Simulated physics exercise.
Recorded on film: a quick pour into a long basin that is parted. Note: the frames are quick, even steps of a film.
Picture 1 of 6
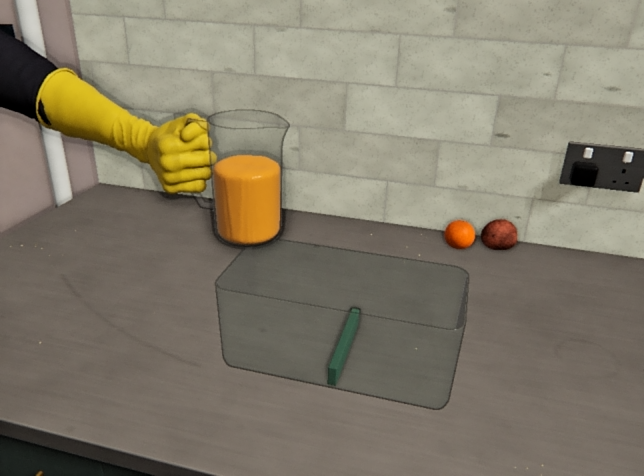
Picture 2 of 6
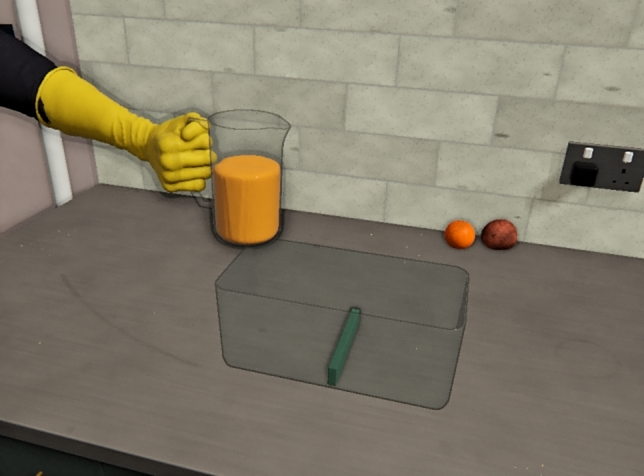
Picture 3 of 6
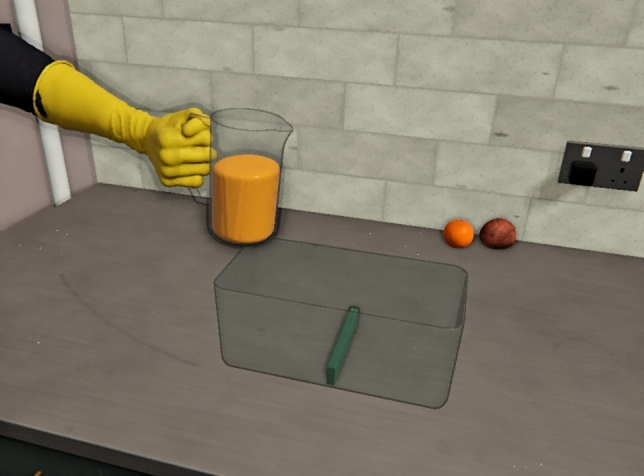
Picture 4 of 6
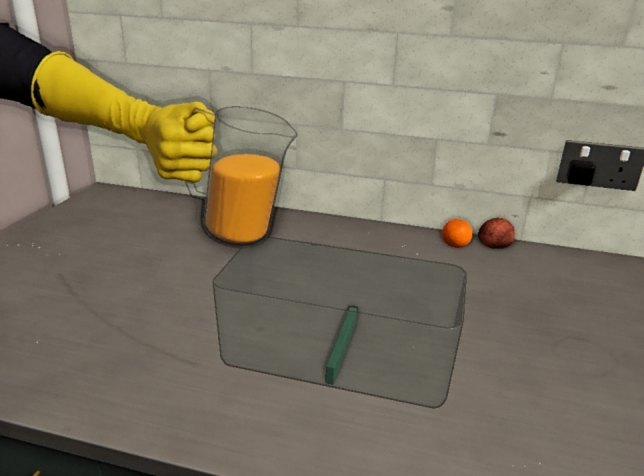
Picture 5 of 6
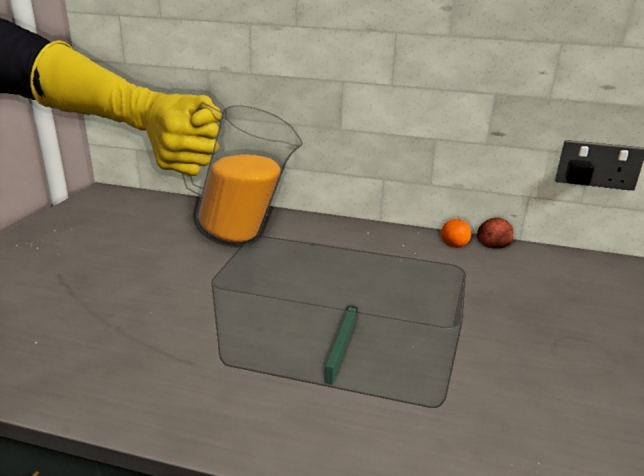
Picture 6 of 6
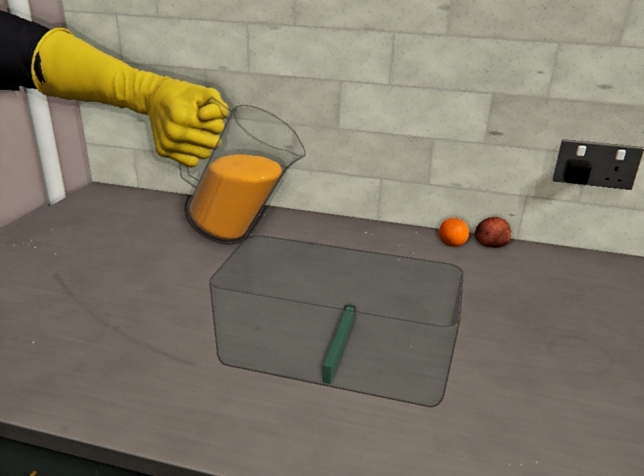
Yellow-gloved hand tilting a clear jug of orange juice to the right beside a long transparent basin with a green divider.
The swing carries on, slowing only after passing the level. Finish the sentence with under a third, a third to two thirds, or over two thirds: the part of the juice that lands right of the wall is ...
It is over two thirds.
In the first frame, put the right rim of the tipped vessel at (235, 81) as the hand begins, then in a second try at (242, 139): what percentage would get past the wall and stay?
10 % and 10 %.
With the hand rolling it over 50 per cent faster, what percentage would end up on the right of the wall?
It comes to near 80 per cent.
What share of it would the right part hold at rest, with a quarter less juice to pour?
I'd put it at some 80 %.
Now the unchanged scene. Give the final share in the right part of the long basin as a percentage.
Close to 80 percent.
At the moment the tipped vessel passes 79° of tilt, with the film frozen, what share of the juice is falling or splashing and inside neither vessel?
Around 5 %.
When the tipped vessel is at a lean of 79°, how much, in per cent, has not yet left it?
It works out to close to 95 percent.
A moment on, the tilt is 79° and 93 per cent is still to pour, 1 is left of the wall and 0 right of it.
Next, the tilt is 105° and 37 per cent is still to pour, 7 is left of the wall and 38 right of it.
Then the tilt is 109° and 2 per cent is still to pour, 14 is left of the wall and 80 right of it.
Later the tilt is 109° and 0 per cent is still to pour, 18 is left of the wall and 81 right of it.
At rest 19 per cent lies left of the wall, 80 right of it and 0 outside.
